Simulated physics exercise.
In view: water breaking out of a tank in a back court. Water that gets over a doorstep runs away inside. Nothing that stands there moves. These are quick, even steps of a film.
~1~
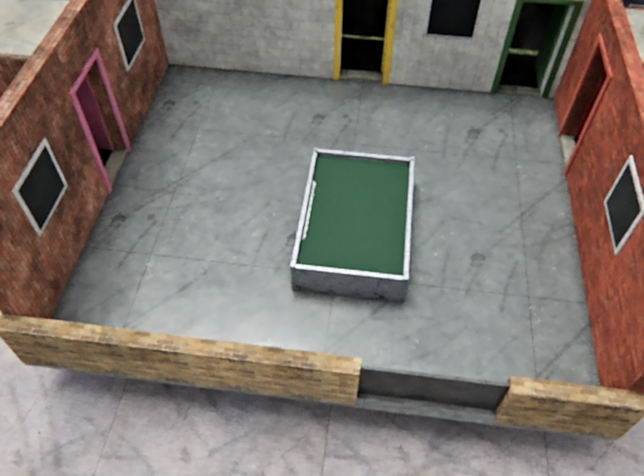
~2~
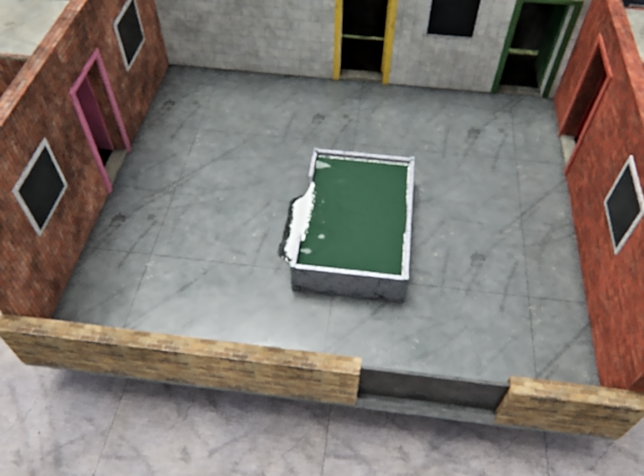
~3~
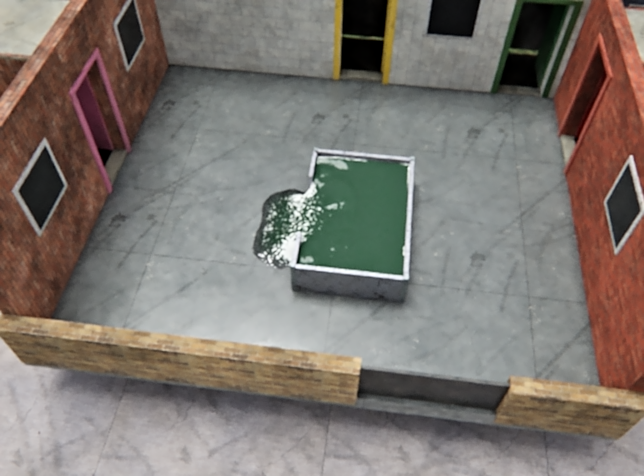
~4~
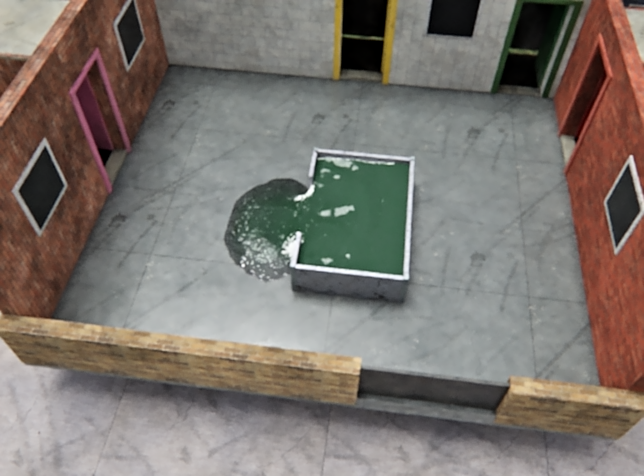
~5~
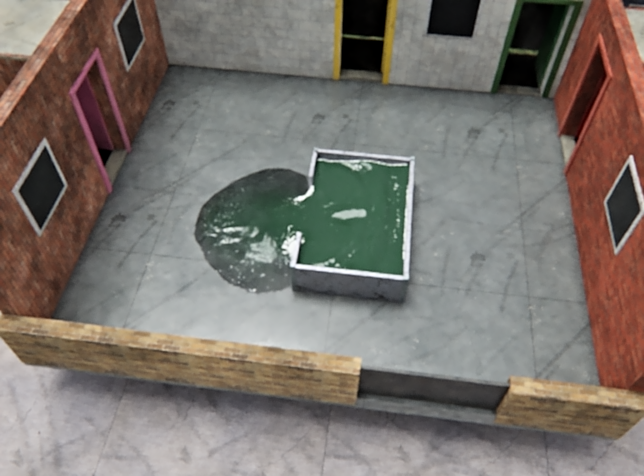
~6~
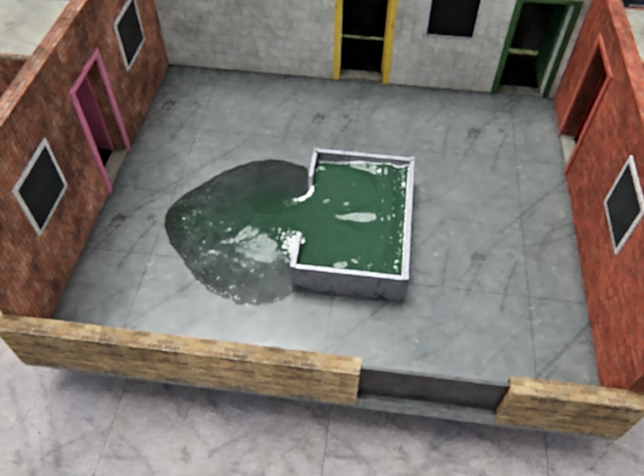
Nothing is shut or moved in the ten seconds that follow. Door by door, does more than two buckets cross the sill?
The green door holds within the limit; the red door holds within the limit; the pink door floods; the yellow door holds within the limit.
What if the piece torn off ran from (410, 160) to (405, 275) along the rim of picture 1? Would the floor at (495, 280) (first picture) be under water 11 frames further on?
Answer: Awash.
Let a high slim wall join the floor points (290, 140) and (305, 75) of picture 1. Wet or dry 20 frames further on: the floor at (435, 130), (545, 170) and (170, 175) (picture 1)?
In turn: No water, not flooded, under water.
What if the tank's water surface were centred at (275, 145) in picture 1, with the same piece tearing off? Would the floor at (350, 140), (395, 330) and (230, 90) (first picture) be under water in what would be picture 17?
In turn: Dry, not flooded, dry.
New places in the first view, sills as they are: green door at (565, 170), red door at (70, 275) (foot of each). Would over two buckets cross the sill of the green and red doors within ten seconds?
Then: The green one lets less in, the red one is over.
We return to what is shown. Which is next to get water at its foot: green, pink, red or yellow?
The one in pink.
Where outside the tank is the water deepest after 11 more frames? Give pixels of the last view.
Near (41, 342).
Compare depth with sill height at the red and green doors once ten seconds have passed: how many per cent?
In turn 0 and 30 per cent.
A moment on, water covers 20 % of the floor; the green door not reached, the red door not reached, the pink door wet at the sill, nothing in, the yellow door not reached.
Next, water covers 30 % of the floor; the green door not reached, the red door not reached, the pink door over two buckets in, the yellow door not reached.
Then, water covers 30 % of the floor; the green door not reached, the red door not reached, the pink door over two buckets in, the yellow door not reached.
Later, water covers 50 % of the floor; the green door not reached, the red door not reached, the pink door far over two buckets in, the yellow door wet at the sill, nothing in.
In the end, water covers 80 % of the floor; the green door wet at the sill, nothing in, the red door not reached, the pink door far over two buckets in, the yellow door wet at the sill, nothing in.
